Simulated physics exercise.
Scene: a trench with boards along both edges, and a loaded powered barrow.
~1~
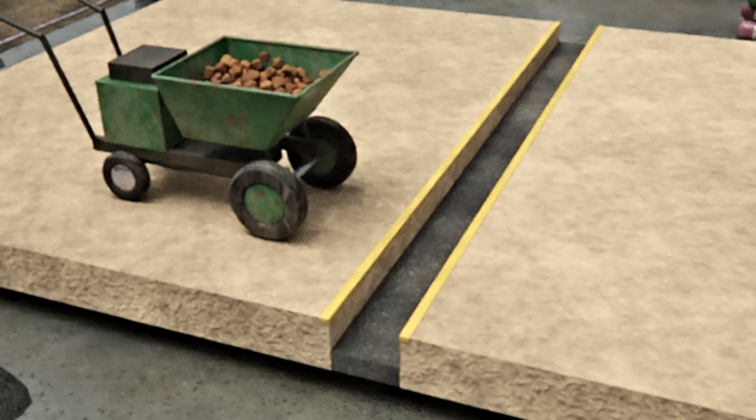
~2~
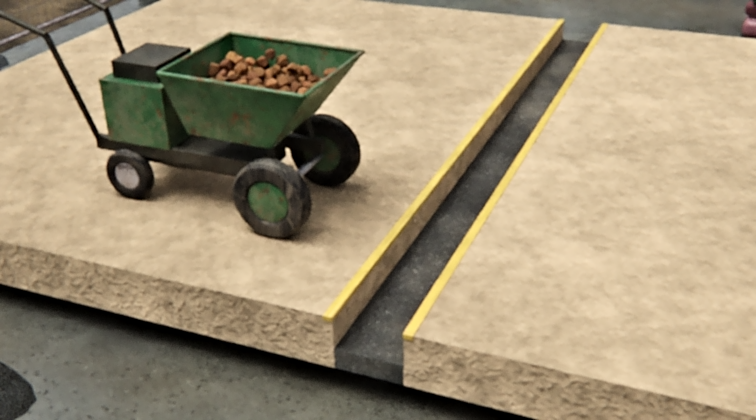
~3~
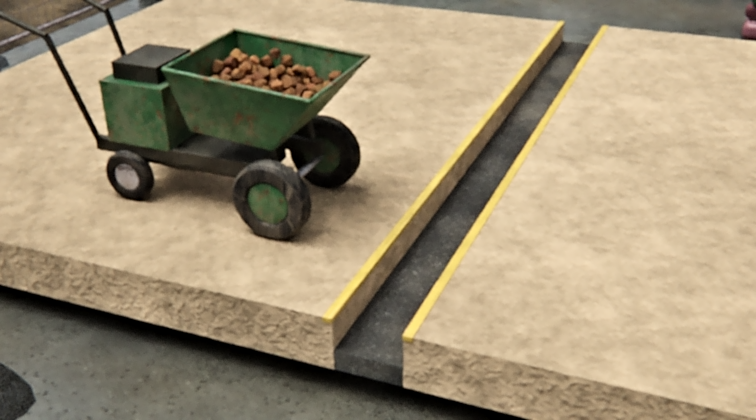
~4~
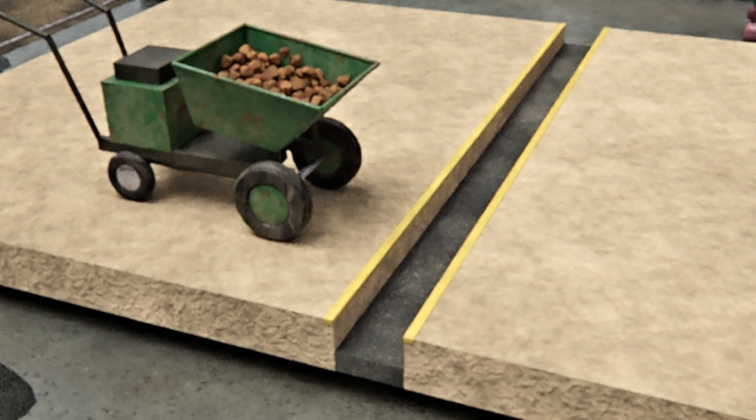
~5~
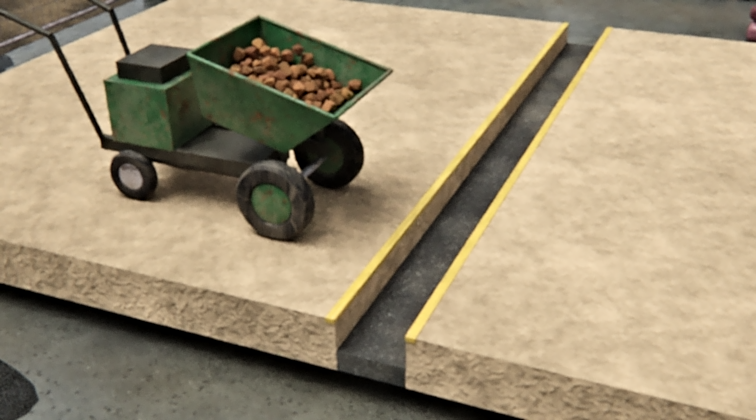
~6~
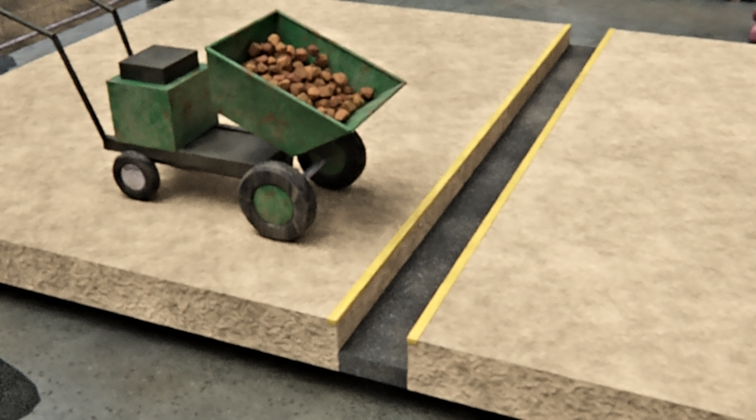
Two pale, sandy slabs edged with yellow strips, seen from above at an angle, lie on a grey floor with a narrow dark trench running between them. On the left slab stands a small green powered barrow with black wheels and handles, its skip loaded with reddish-brown clods. The skip tilts gradually forward to the right, its back rising and its lip lowering, while the wheels stay almost still and the view shifts very slightly.
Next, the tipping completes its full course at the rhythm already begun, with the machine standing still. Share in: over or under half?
The load ends chiefly in the trench.
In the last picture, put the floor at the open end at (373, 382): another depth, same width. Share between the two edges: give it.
100 %.
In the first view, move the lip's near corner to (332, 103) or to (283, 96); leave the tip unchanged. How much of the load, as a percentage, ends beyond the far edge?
30 % and 0 %, in that order.
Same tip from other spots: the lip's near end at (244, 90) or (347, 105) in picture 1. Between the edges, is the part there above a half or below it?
Stop 1: Short of half. Stop 2: Short of half.
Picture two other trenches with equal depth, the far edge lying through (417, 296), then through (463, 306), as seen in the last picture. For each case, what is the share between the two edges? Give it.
The first case gives close to 60 per cent and the second close to 90 per cent.
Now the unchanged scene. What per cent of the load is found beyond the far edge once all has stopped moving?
Share: Near 0 %.
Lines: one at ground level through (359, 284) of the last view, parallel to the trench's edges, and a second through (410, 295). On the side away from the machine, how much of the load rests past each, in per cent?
In order: 80 per cent, then 30 per cent.
Soon, skip tipped steeply; all in the skip.
A while on, skip tipped right over; about two thirds in the skip; about a third in or heaped over the trench; a stray few falling.
Towards the end, skip tipped right over; about a quarter in the skip; most in or heaped over the trench; a stray few beyond it.
Finally, skip tipped right over; about a quarter in the skip; most in or heaped over the trench; a stray few beyond it.
